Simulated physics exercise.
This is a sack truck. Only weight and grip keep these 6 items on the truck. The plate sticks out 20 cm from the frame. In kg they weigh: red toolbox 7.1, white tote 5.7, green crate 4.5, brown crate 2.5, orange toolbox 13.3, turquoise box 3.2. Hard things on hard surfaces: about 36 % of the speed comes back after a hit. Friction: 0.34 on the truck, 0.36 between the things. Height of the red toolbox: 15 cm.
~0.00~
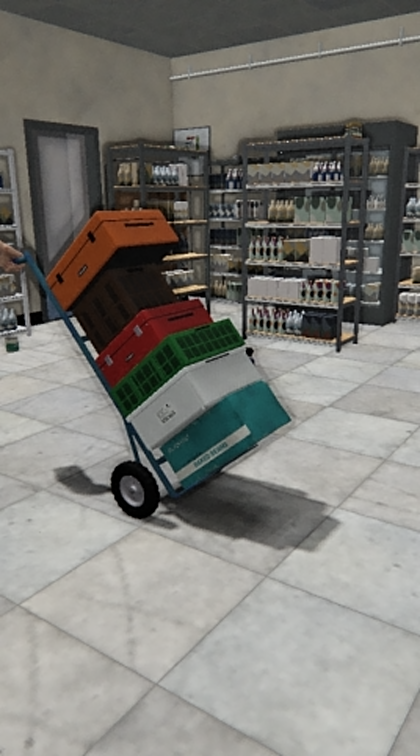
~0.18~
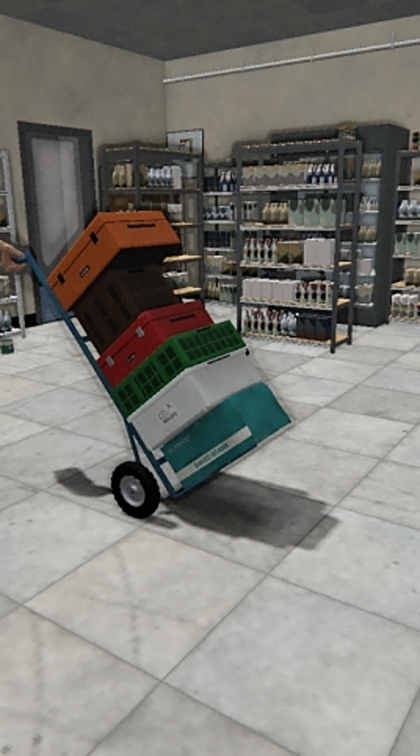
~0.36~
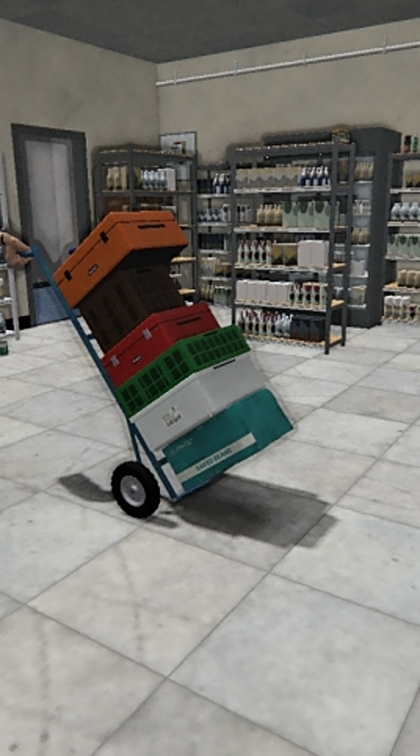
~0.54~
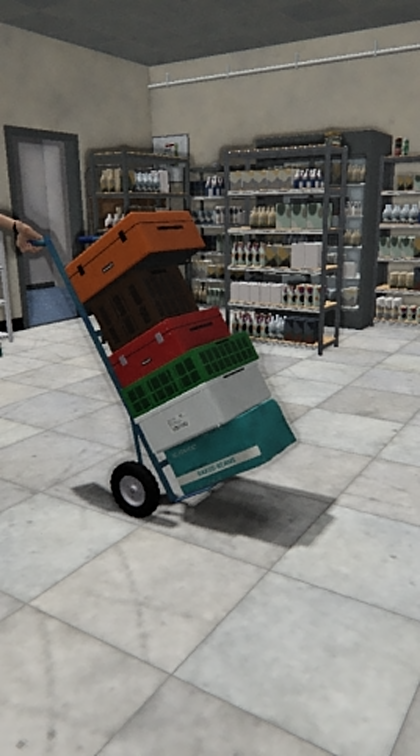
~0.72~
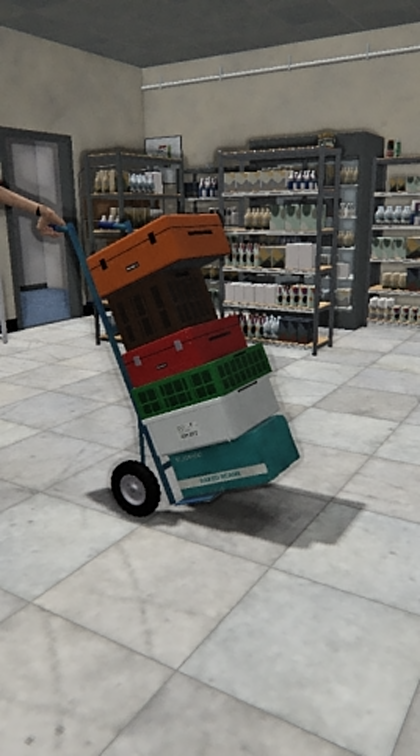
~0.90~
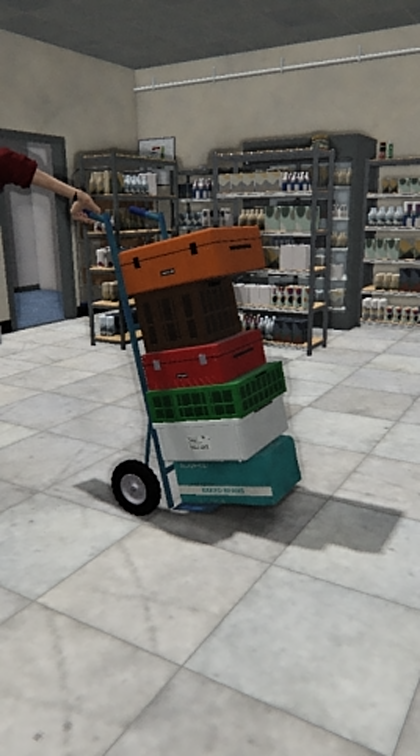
A hand, then a forearm in a dark red sleeve, grips a blue sack truck at the left of a storeroom with pale floor tiles, seen from the side. The truck carries a turquoise box at the bottom, then a white tote, green crate, red toolbox, brown crate and orange toolbox, before bottle-filled shelves. The arm raises the leaning truck steadily towards upright as the view shifts slightly.
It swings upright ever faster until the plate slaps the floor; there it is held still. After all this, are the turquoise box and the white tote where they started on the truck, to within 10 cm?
The turquoise box holds its spot; the white tote holds its spot.
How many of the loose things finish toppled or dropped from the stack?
That comes to 2.
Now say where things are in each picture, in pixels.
In the first frame, leaning back 40°; turquoise box (224, 434); white tote (196, 399).
In the second frame, leaning back 39°; brown crate (129, 311); orange toolbox (114, 261).
In the third frame, leaning back 36°; red toolbox (162, 345); green crate (183, 370).
In the fourth frame, leaning back 31°; brown crate (146, 309); orange toolbox (136, 257).
In the fifth frame, leaning back 23°; red toolbox (186, 351); green crate (203, 381).
In the sixth frame, leaning back 13°; turquoise box (237, 469); white tote (224, 427).
After 1.20 s, truck upright; white tote slid 3 cm near (240, 445); orange toolbox tipped 8° from how it sat; brown crate tipped 8° from how it sat.
After 1.60 s, truck upright; orange toolbox now dropped from the stack; white tote slid 4 cm near (241, 446); brown crate tipped 68° from how it sat.
After 1.90 s, truck upright; brown crate now dropped from the stack; white tote slid 4 cm near (241, 446); red toolbox slid 10 cm.
After 2.20 s, truck upright; white tote slid 4 cm near (241, 446); red toolbox slid 10 cm; green crate slid 7 cm.
At rest (2.8 s), dropped from the stack, brown crate and orange toolbox; the other 4 in place, give or take 10 cm. Seen from the same camera at the end, turquoise box near (239, 486), white tote near (241, 446).
